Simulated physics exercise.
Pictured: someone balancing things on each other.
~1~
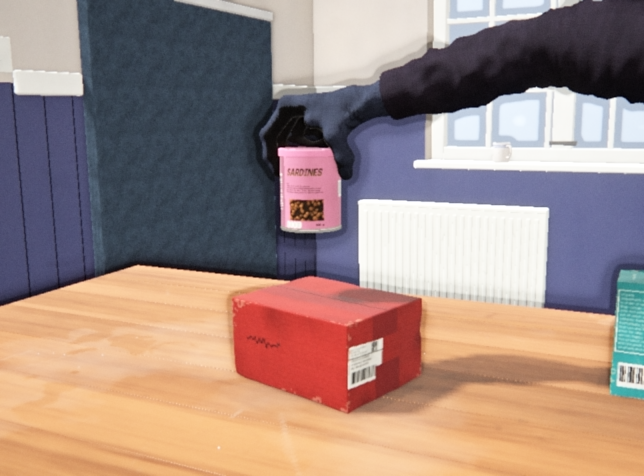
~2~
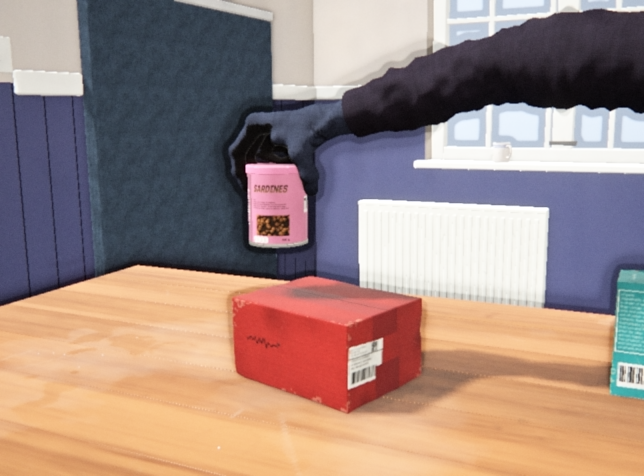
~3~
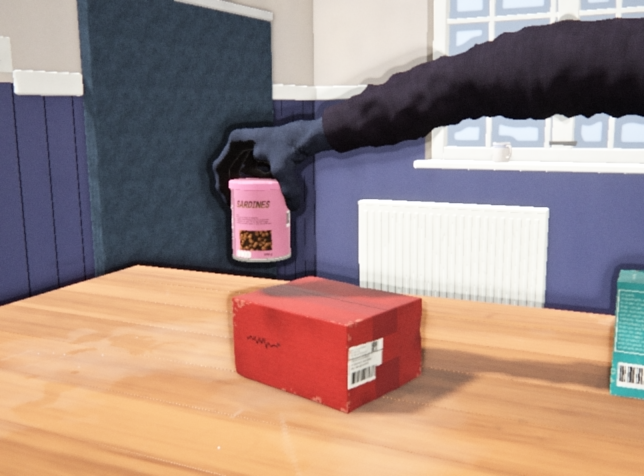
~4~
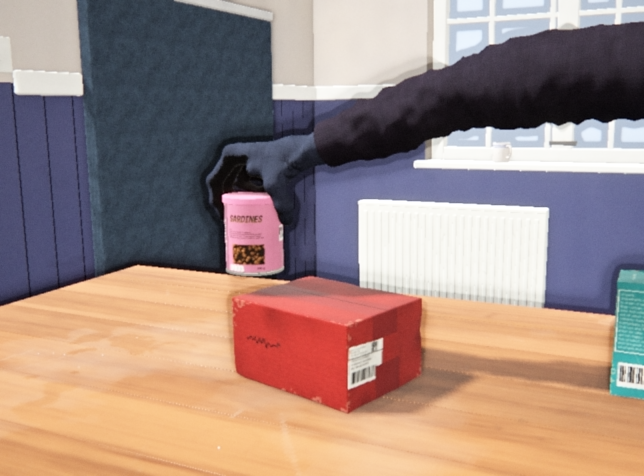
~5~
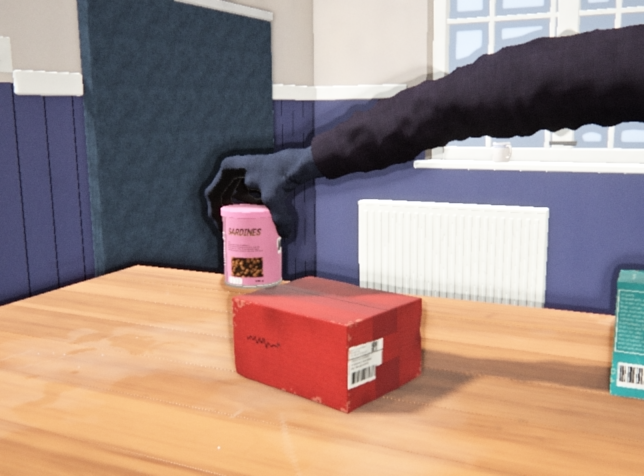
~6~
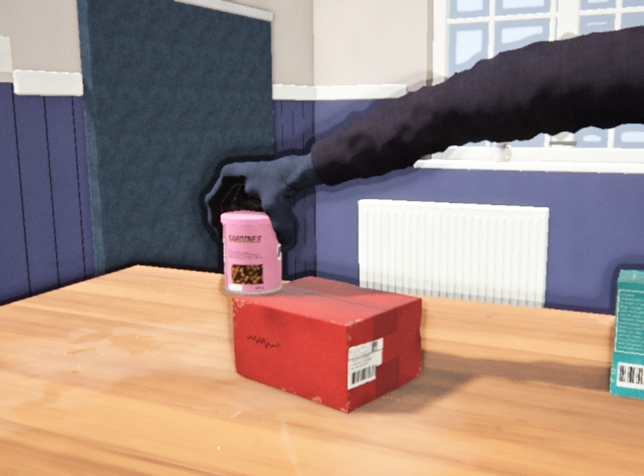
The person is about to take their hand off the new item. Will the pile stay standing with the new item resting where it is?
It is going to shed something.
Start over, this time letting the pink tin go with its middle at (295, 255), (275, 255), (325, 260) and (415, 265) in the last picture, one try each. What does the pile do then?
Lab note - try 1: No collapse; try 2: No collapse; try 3: No collapse; try 4: Collapse.
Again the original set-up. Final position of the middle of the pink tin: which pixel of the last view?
Around (221, 327).
Then, 0.30 s on from there, pink tin turned 30° from how it was put near (241, 257).
Then, 0.40 s on from there, pink tin now fallen.
Then, 0.50 s on from there, things are still on the move.
In the end, fallen, pink tin; the other 3 unmoved. At the end, from the last picture's camera, pink tin near (221, 326). The pile loses its balance.
